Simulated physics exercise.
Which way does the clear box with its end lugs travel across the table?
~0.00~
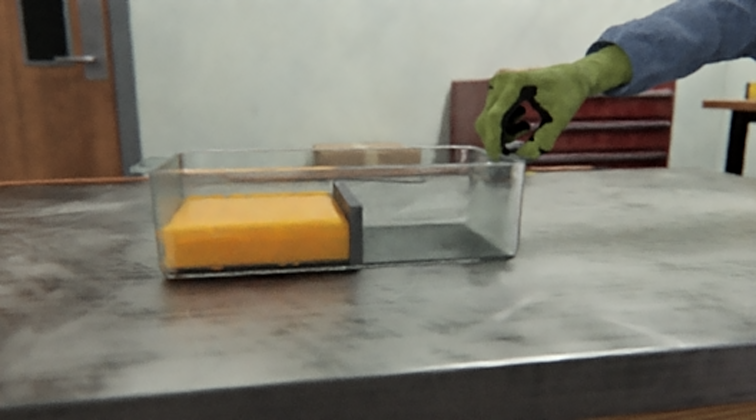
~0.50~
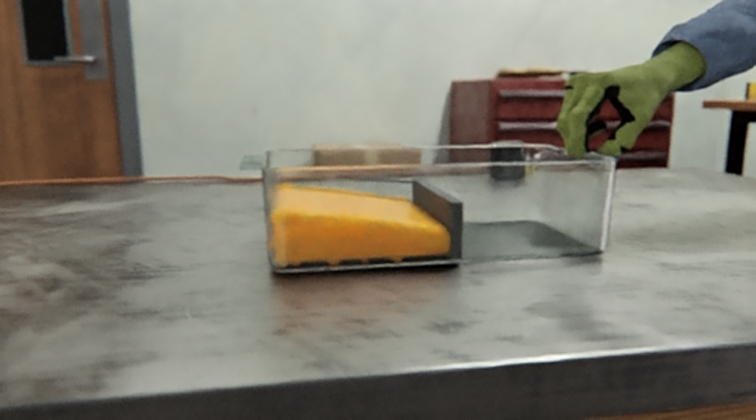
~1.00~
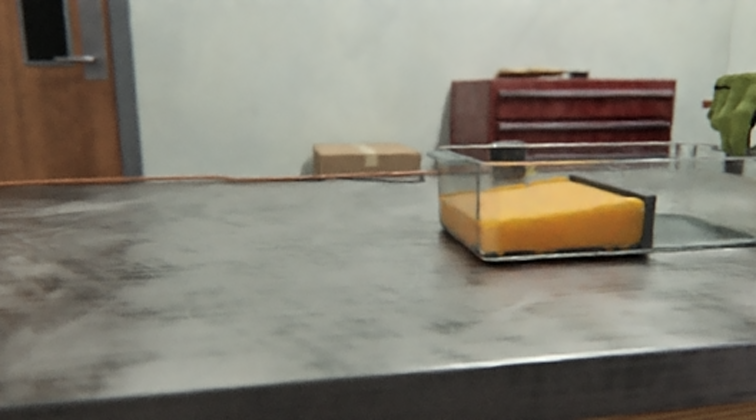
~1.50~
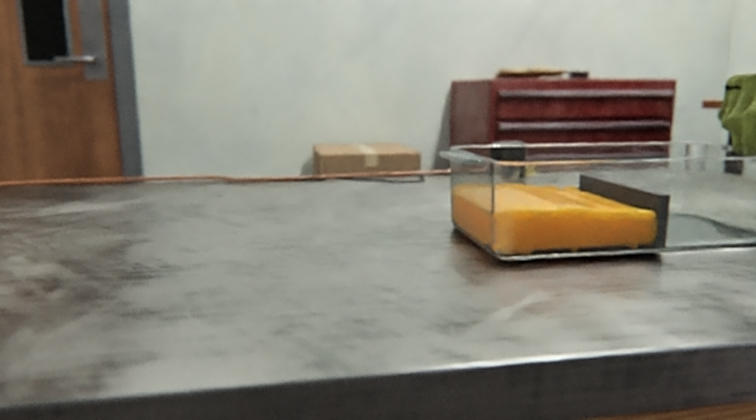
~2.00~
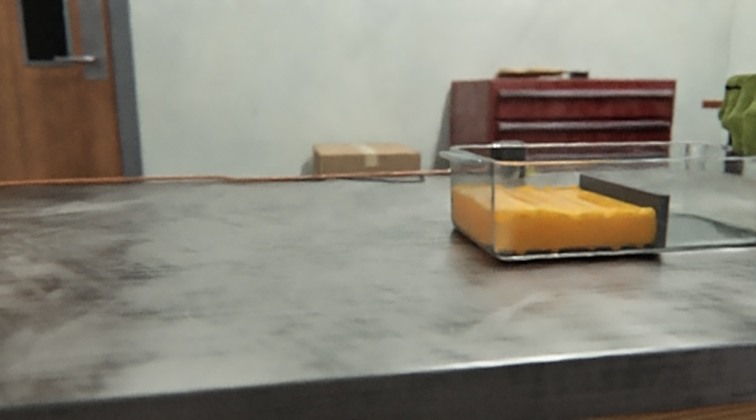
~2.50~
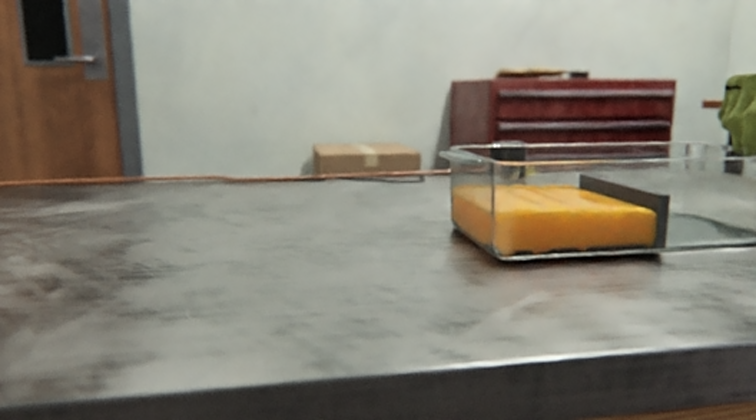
The clear box and its end lugs move to the right, along with the gloved hand.
In the video, a green-gloved hand pulls an open clear food box to the right across a grey table, and the orange juice left of its dark divider tilts and sloshes. The box stops near the right edge of the view, with the juice settling still left of the divider.
